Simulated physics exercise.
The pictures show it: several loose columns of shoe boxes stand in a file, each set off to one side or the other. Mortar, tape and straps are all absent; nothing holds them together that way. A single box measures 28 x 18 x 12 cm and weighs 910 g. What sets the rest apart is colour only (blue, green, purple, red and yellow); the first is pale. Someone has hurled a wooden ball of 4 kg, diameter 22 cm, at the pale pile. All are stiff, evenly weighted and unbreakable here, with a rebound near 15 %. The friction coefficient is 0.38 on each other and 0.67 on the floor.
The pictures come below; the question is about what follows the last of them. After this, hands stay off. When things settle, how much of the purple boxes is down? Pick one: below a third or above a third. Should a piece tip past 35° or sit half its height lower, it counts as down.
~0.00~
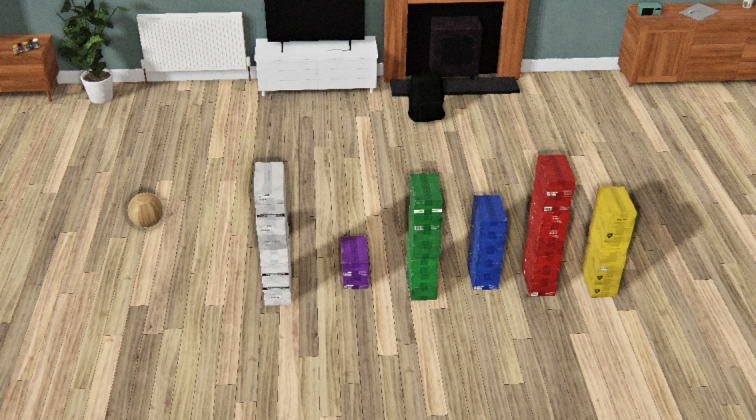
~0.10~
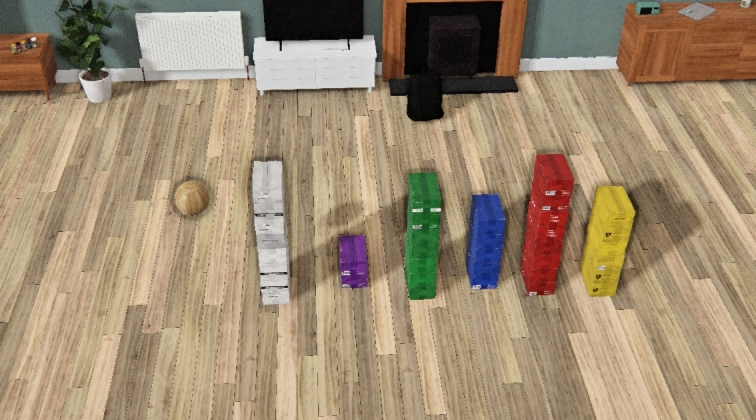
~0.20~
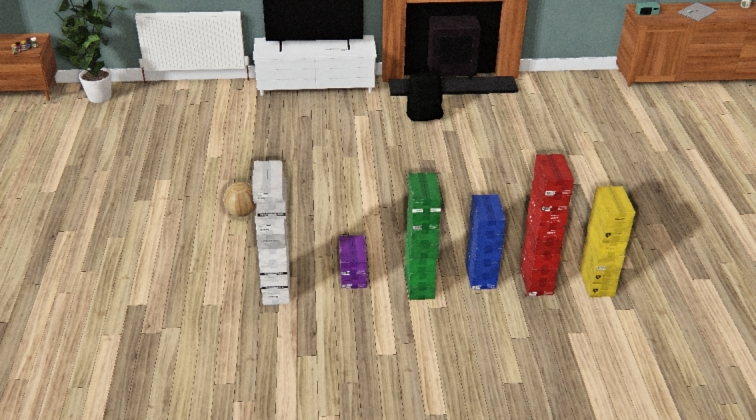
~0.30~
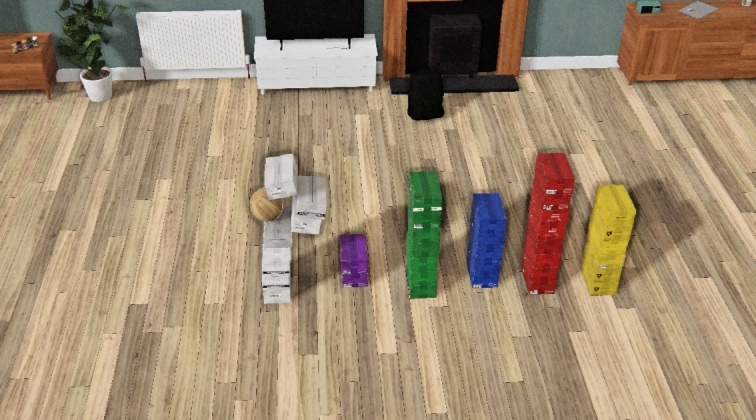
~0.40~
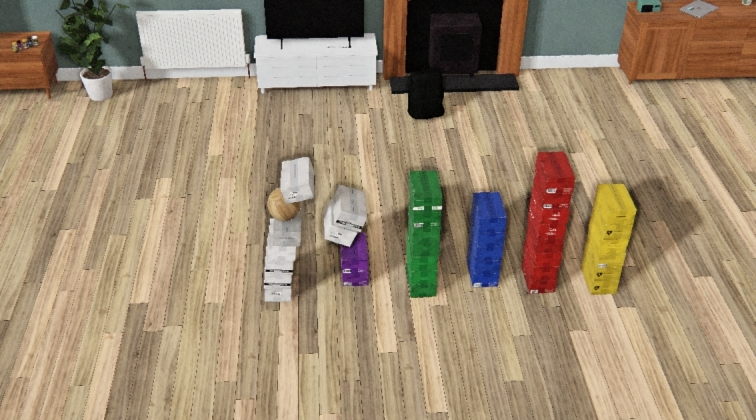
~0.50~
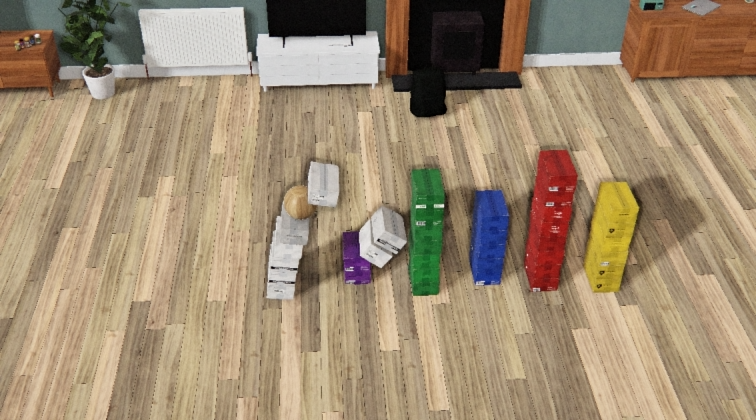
Below a third.
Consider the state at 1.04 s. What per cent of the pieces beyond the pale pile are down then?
At that instant, 0 percent.
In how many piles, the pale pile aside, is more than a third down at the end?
Looks like 0 of them in total.
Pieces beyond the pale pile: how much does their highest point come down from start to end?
Roughly 0 centimetres.
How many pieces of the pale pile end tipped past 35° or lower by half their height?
I count 8 pale pieces.
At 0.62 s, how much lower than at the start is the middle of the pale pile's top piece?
Roughly 25 cm.
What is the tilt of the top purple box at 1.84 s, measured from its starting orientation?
My estimate is close to 0°.
By 0.62 s, 3 of the pale pile down; none of the 2 purple boxes down (0 of 28 in all colours); top purple box unmoved; top green box tilted 3°.
By 1.04 s, 4 of the pale pile down; none of the 2 purple boxes down (0 of 28 in all colours); top purple box unmoved; top green box moved 22 mm.
By 1.84 s, 8 of the pale pile down; none of the 2 purple boxes down (0 of 28 in all colours); top purple box unmoved; top green box moved 6 cm.
When it is over (2.8 s), 8 of the pale pile down; none of the 2 purple boxes down (0 of 28 in all colours); top purple box unmoved; top green box moved 58 mm. That is 0 per cent. In pixels of the last frame, middles, top purple box near (356, 250), top green box near (437, 189).
